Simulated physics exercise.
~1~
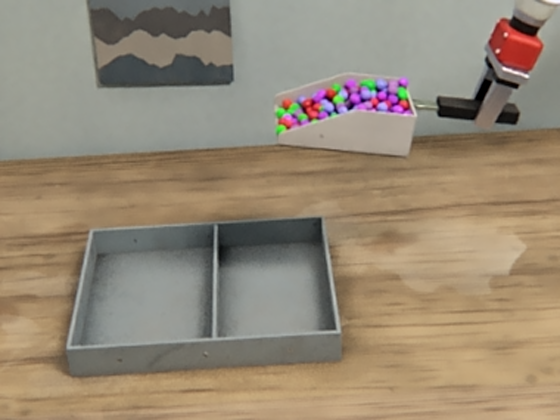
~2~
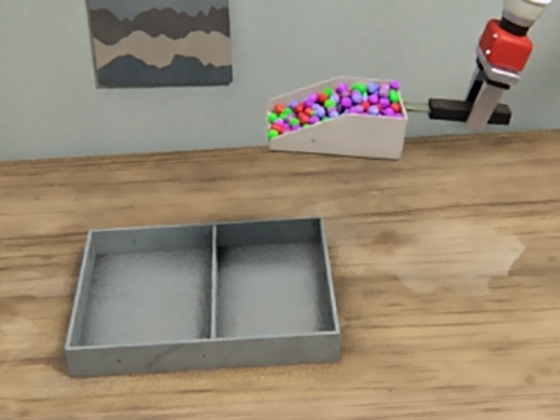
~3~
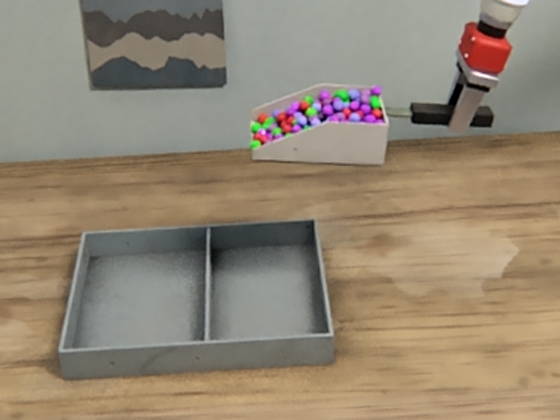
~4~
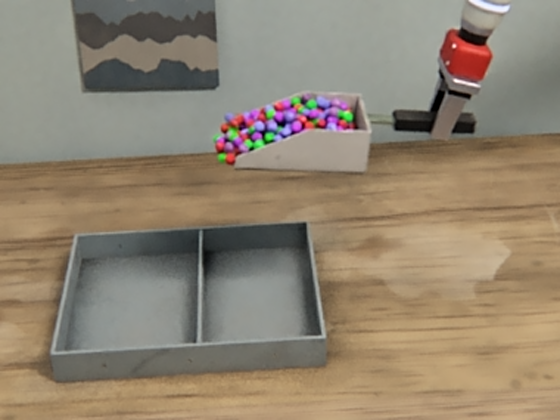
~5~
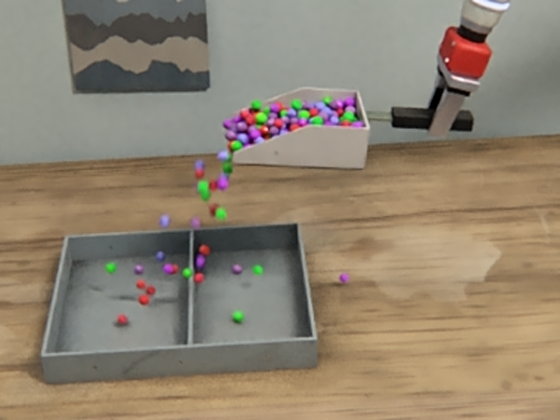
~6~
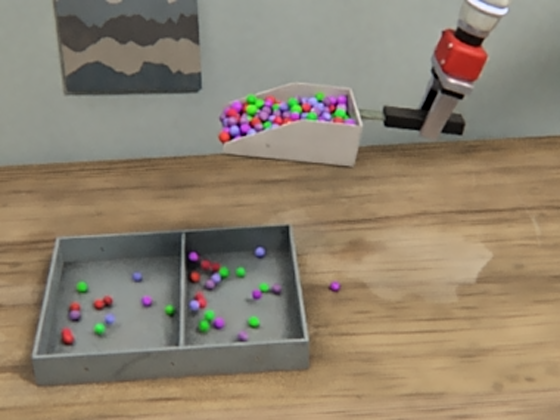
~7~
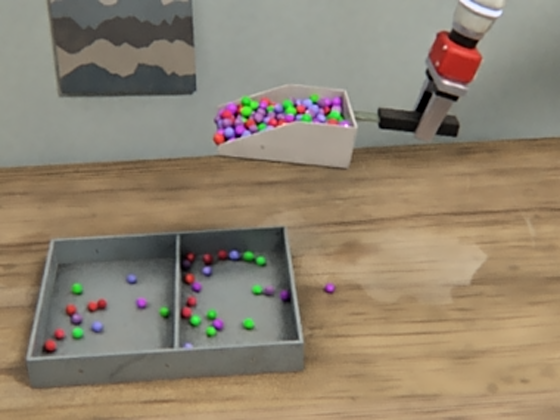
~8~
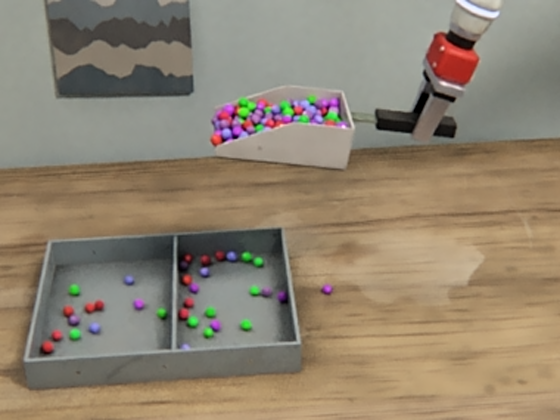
A scoop of colorful round sweets held by a robot gripper moved left toward a gray divided tray, tipped, and spilled a few into both parts, with one landing on the table, then tilted back and stayed still, mostly full.
